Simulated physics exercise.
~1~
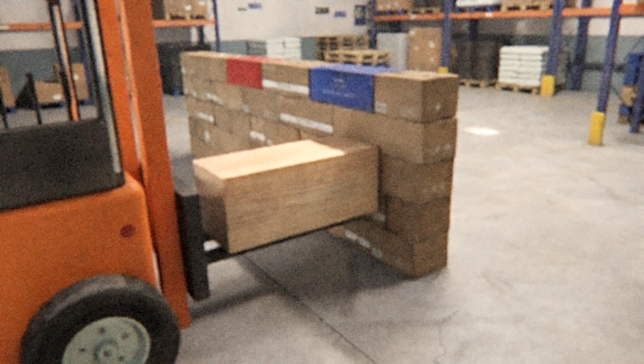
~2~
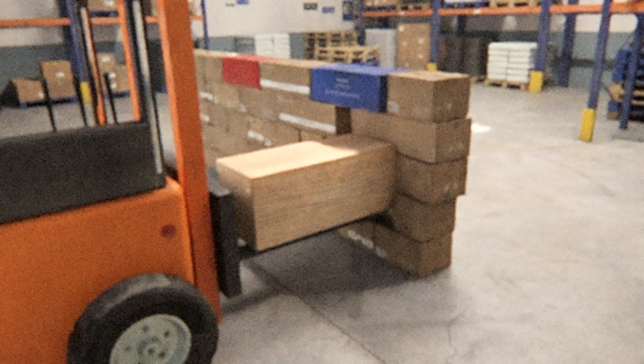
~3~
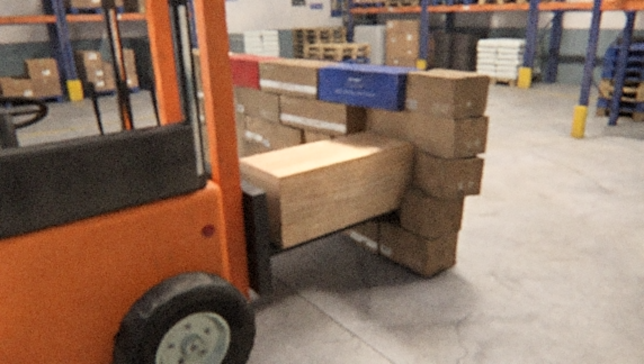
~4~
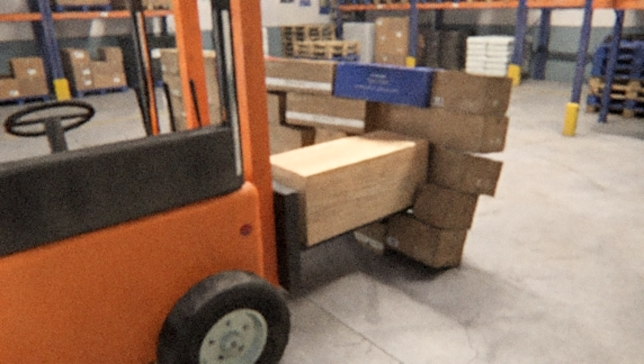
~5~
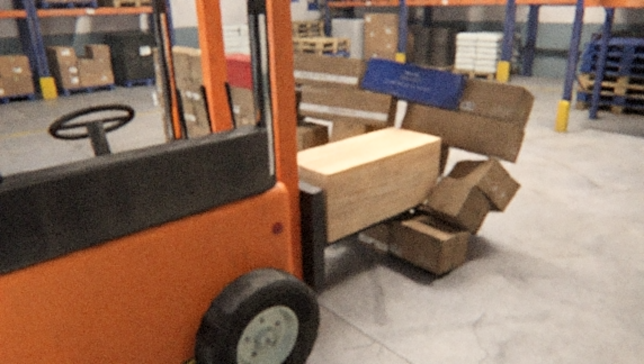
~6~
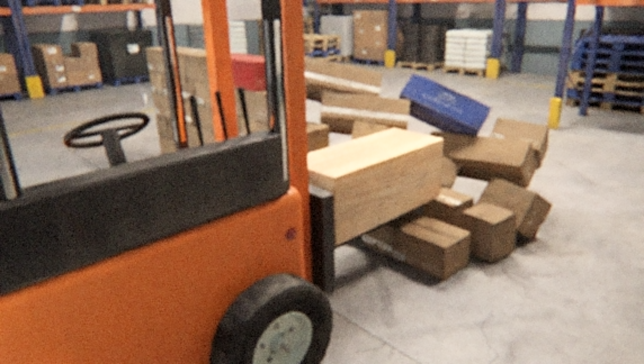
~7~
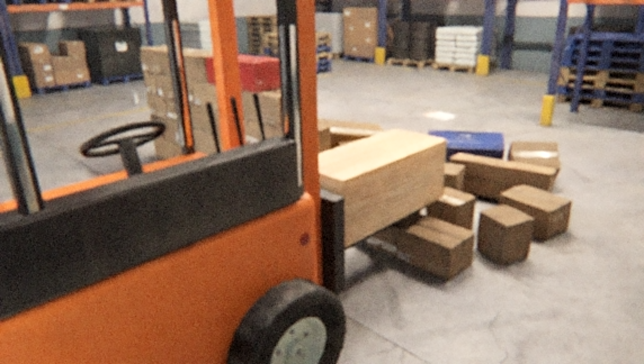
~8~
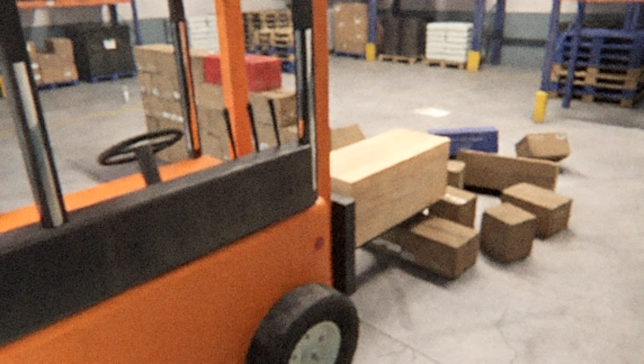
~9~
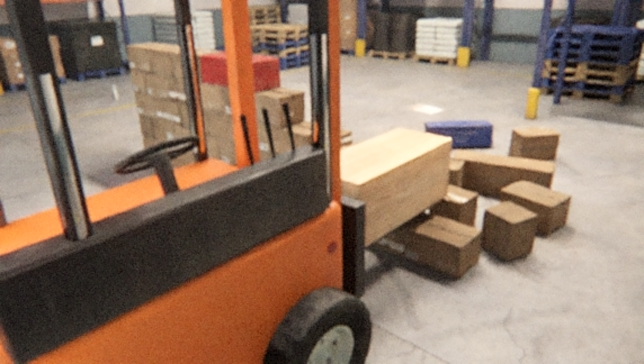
In a warehouse, a forklift pushes a wooden case into stacked cartons, toppling the near end.
